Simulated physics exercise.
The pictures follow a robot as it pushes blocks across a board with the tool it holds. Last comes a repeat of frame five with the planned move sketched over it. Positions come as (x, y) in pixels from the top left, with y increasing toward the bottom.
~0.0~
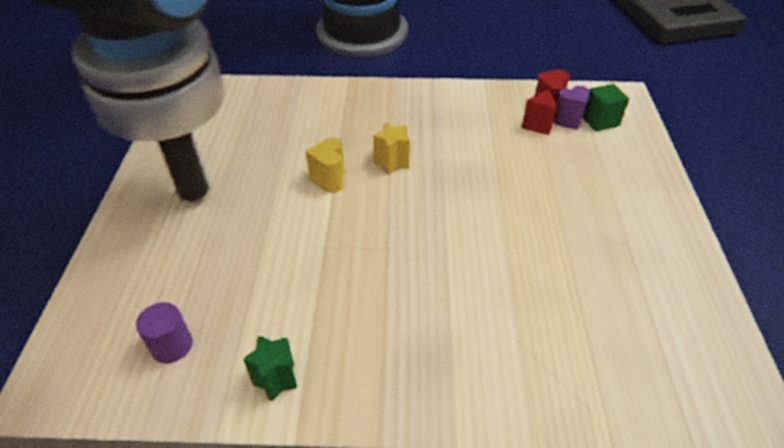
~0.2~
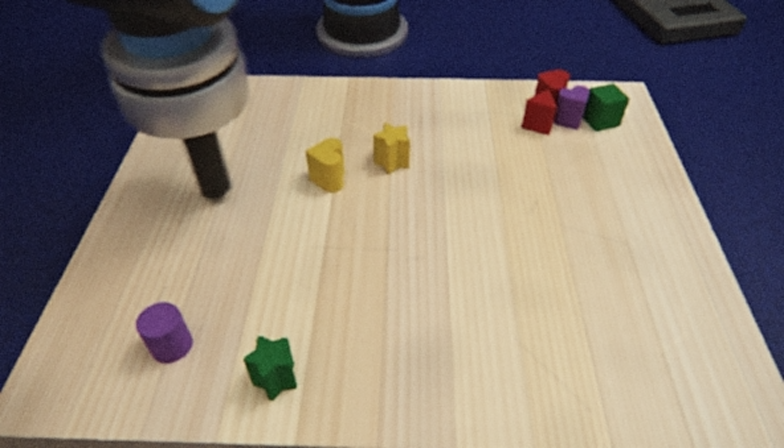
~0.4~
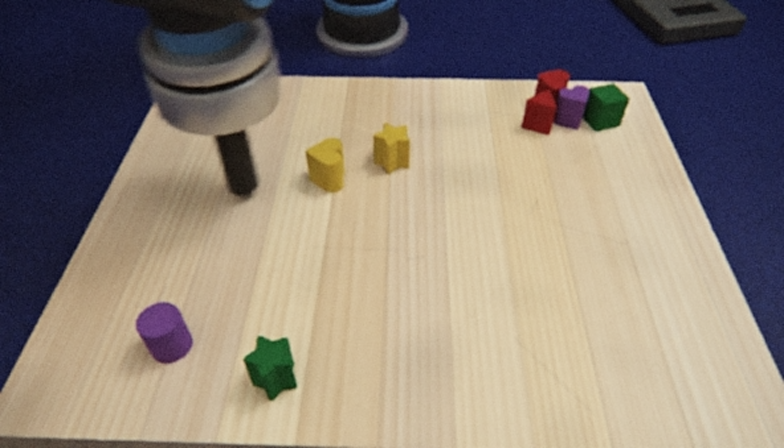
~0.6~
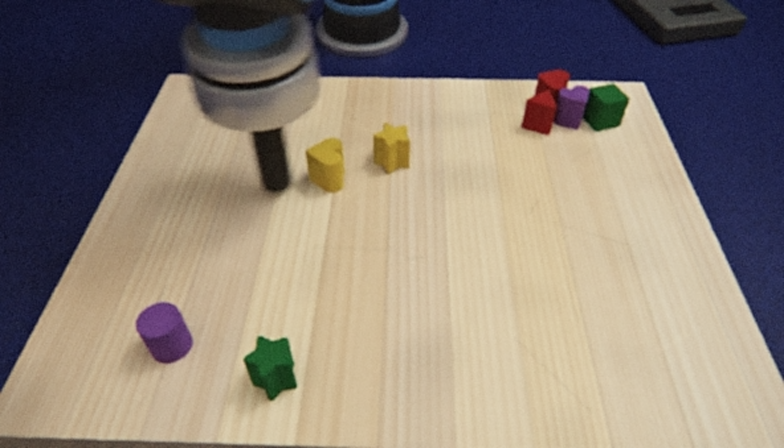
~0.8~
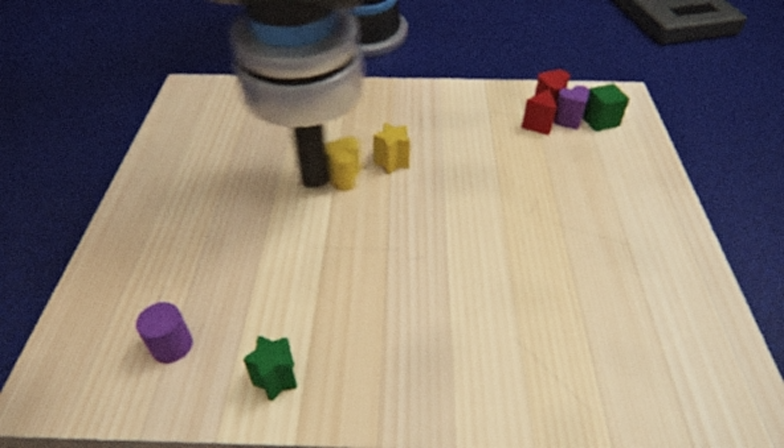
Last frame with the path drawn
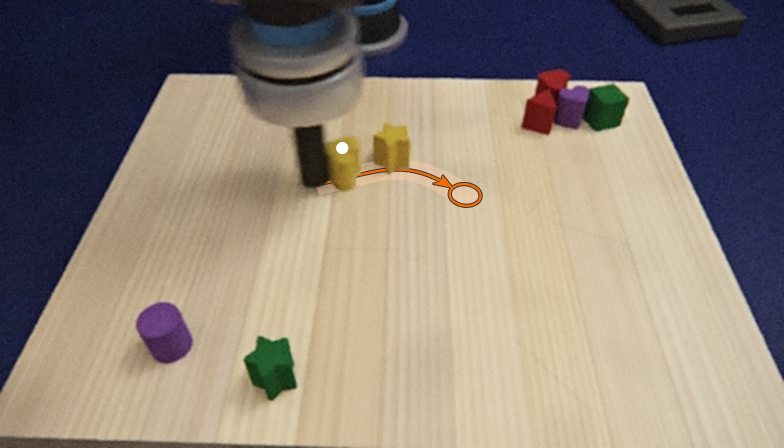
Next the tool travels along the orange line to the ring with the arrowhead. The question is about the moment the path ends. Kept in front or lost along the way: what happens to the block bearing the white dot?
The tool has lost it.
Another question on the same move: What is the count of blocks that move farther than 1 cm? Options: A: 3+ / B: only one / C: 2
That would be C.
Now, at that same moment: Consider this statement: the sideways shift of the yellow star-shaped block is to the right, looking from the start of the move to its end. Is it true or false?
The statement is incorrect.
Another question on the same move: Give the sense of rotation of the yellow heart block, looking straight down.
In a top view, it turns counterclockwise.
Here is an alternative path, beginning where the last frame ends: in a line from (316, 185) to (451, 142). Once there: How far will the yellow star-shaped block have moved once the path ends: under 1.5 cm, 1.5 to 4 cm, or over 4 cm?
More than 4 cm.
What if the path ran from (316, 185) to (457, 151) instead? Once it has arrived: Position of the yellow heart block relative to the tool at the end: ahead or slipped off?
It will keep going ahead of the tool.
The line goes from (316, 185) over (368, 173) and (420, 173) to (465, 195); the dot is on the yellow heart block.
The first path, step by step. One third of the way, tool (369, 165); yellow heart block (397, 136); yellow star-shaped block (423, 124), turned 15° clockwise.
Two thirds of the way, tool (420, 165); yellow heart block (444, 130), turned 30° anticlockwise; yellow star-shaped block (456, 112), turned 15° anticlockwise.
At the end, tool (466, 187); yellow heart block (446, 130), turned 35° anticlockwise; yellow star-shaped block (456, 112), turned 15° anticlockwise.
